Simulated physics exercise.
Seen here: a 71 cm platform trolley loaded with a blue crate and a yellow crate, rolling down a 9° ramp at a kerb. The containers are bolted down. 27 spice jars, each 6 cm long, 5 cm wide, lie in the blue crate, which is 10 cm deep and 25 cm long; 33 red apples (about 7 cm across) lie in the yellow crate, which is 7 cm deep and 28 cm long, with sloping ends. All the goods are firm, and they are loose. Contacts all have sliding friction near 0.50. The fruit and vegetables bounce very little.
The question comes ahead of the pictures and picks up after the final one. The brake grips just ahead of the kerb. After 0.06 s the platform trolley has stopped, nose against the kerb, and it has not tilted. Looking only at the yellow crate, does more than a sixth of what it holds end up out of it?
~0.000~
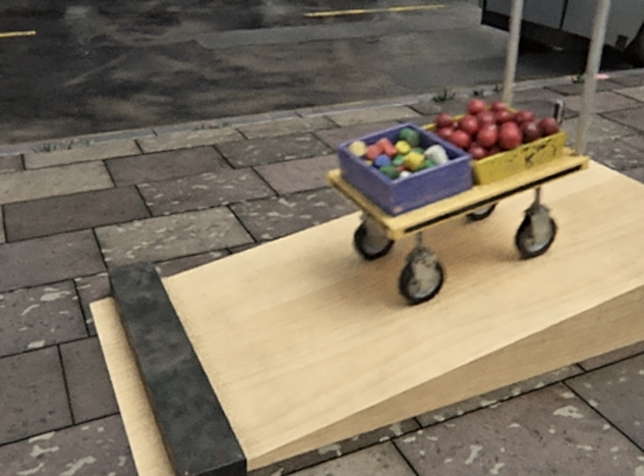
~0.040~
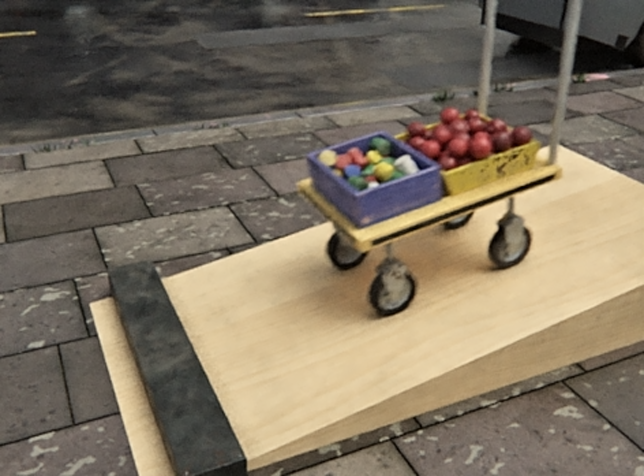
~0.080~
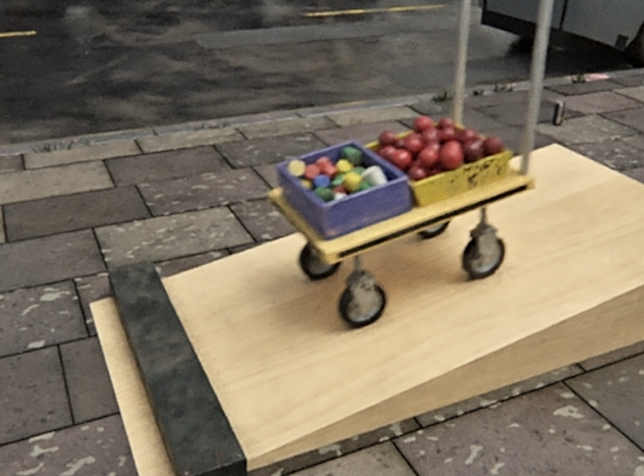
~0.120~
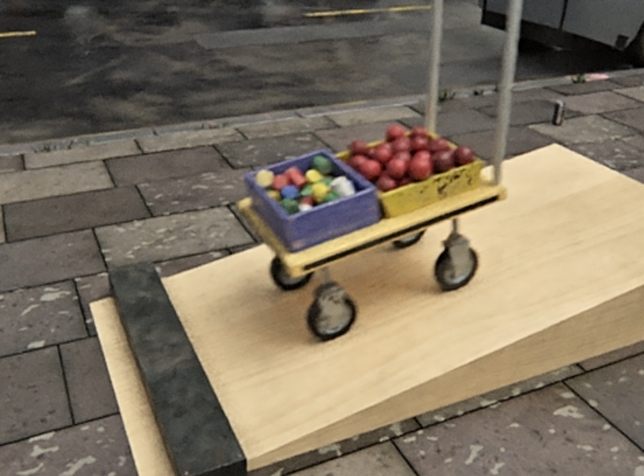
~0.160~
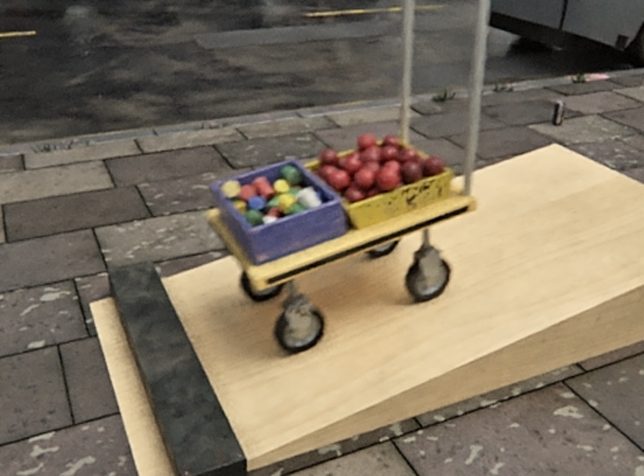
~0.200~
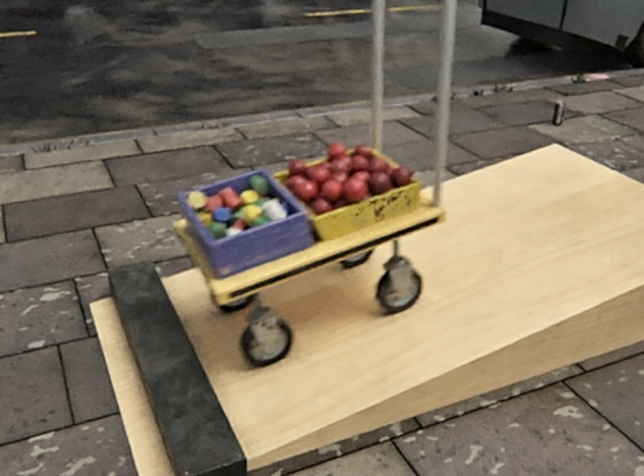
Yes.
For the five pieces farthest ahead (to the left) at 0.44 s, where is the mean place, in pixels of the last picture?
They'd be centred about (146, 219) in the last picture.
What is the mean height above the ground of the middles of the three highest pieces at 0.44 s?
Roughly 62 centimetres.
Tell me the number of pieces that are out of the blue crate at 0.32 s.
Blue crate - about 0 out by that time.
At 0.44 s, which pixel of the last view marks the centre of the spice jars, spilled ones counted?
Around (180, 227) in pixels.
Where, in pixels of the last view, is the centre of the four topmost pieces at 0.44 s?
Their mean place is near (206, 168) in the last picture.
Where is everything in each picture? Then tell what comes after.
In the first picture (we follow the rim corner now nearest the camera), yellow crate at (477, 163); blue crate at (393, 182); 66 cm still to roll; nothing out yet.
The second picture shows yellow crate at (447, 173); blue crate at (359, 193); 55 cm still to roll.
The third picture shows yellow crate at (416, 184); blue crate at (325, 205); 45 cm still to roll.
The fourth picture shows yellow crate at (384, 195); blue crate at (290, 217); 34 cm still to roll.
The fifth picture shows yellow crate at (351, 206); blue crate at (253, 229); 23 cm still to roll.
The sixth picture shows yellow crate at (317, 218); blue crate at (215, 242); 13 cm still to roll; nothing out yet.
After 0.22 s, the brake bites.
After 0.32 s, 0 of 27 out of the blue crate and 1 of 33 out of the yellow crate.
After 0.44 s, 3 of 27 out of the blue crate and 7 of 33 out of the yellow crate.
After 0.67 s, 6 of 27 out of the blue crate and 9 of 33 out of the yellow crate.
Outcome (at 1.17 s), 6 of 27 out of the blue crate and 9 of 33 out of the yellow crate. Asked share, 9 of 33, 27 per cent.
